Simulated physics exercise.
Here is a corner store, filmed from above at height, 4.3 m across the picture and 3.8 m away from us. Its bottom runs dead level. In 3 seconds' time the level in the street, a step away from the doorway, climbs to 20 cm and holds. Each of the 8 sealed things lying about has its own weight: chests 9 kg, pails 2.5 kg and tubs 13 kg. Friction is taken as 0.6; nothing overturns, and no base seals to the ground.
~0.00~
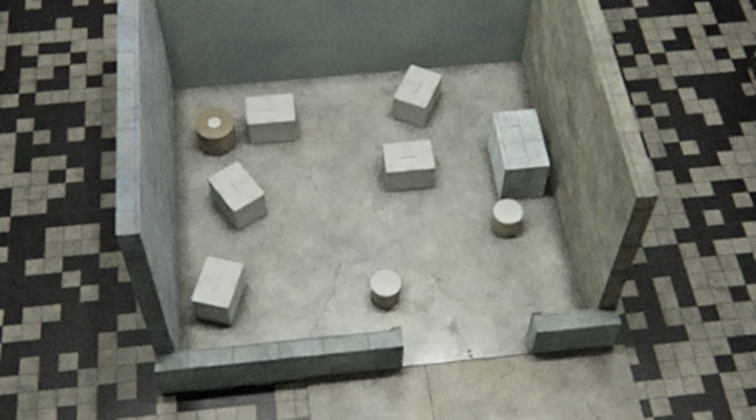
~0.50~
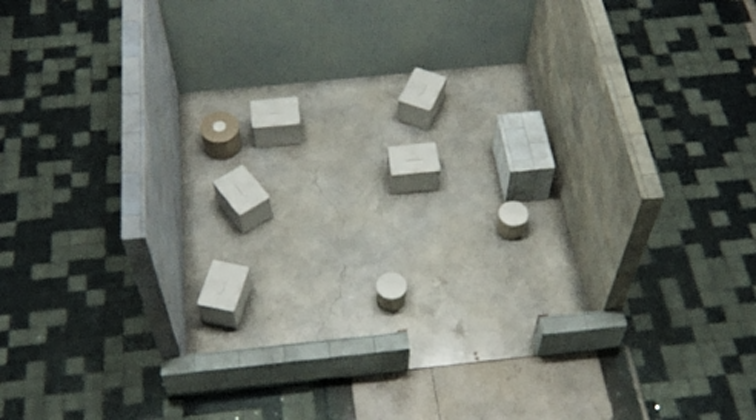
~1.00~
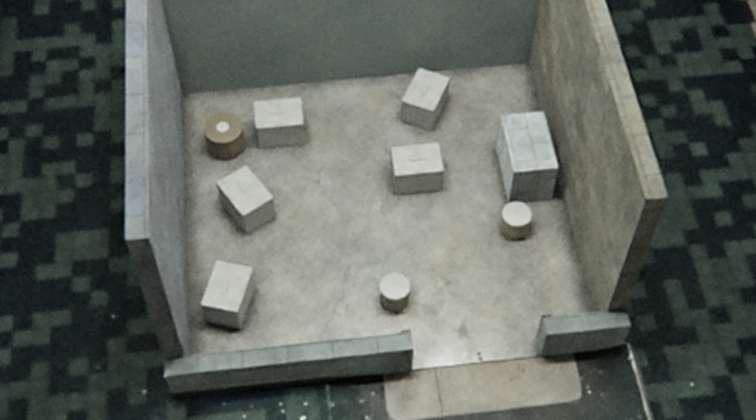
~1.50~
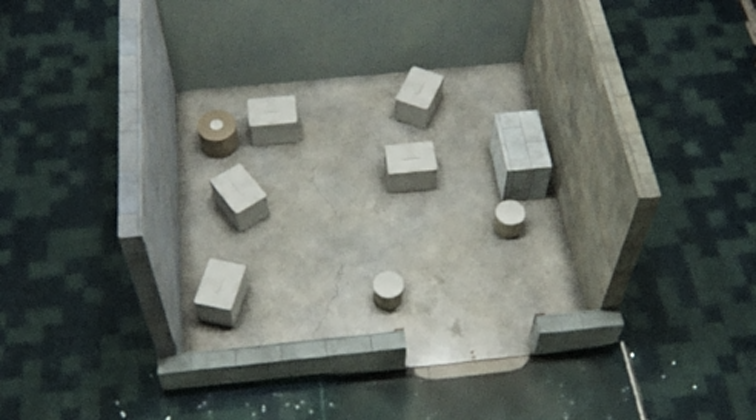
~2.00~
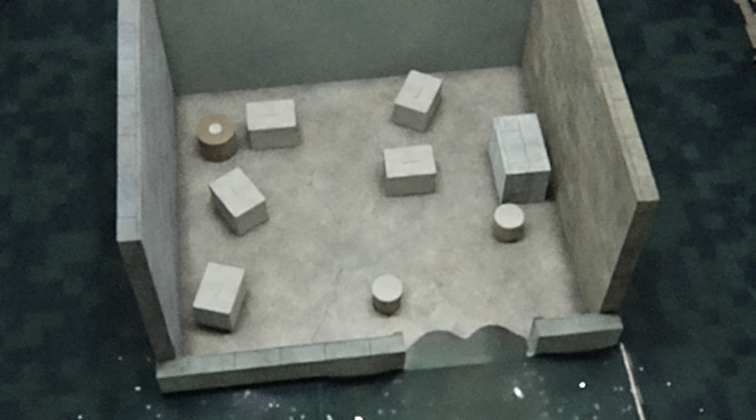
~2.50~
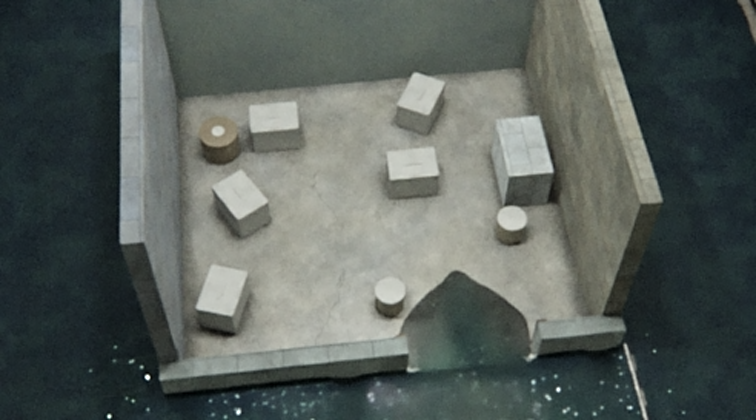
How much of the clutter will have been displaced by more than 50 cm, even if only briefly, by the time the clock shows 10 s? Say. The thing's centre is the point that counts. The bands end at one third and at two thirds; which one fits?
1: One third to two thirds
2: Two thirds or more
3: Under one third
(2) Two thirds or more.
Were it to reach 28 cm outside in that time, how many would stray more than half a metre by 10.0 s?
That would make 8 of them.
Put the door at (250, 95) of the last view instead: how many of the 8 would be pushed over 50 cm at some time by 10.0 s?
The answer would then be 6.
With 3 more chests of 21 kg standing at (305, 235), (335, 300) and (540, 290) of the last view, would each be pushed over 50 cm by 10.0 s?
In turn: Less, less, less.
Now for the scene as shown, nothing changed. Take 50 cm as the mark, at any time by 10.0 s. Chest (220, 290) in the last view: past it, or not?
It is below the mark.
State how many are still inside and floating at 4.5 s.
The number is 1.
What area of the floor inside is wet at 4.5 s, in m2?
That flooded area is roughly 8.5 m2.
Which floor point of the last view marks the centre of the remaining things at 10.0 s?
The average lands around (288, 224).
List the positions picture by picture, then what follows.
In the first frame, a chest at (218, 282) rests on the ground; a pail at (386, 283), on the bottom; 0.0 m2 under water; 0 of 8 have shifted.
In the second frame, a chest at (223, 285) rests on the ground; a pail at (392, 285) rests on the ground; 0.0 m2 under water; 0 of 8 have shifted.
In the third frame, a chest at (227, 286) rests on the ground; a pail at (395, 286) rests on the ground; water covers 0.0 m2; 0 of 8 have shifted.
In the fourth frame, a chest at (220, 284), on the bottom; a pail at (388, 284) rests on the ground; 0.0 m2 under water; 0 of 8 have shifted.
In the fifth frame, a chest at (219, 288) rests on the ground; a pail at (387, 288) rests on the ground; water covers 0.2 m2; 0 of 8 have shifted.
In the sixth frame, a chest at (222, 290), on the bottom; a pail at (390, 290) rests on the ground; 0.9 m2 under water; 0 of 8 have shifted.
After 3.5 s 0 of 8 are over 50 cm from their spots; 0 afloat.
After 4.5 s 2 of 8 are over 50 cm from their spots; 1 afloat.
After 7.0 s 5 of 8 are over 50 cm from their spots; 4 afloat.
After 10.0 s 7 of 8 are over 50 cm from their spots, and 7 have been at some point; 7 afloat.
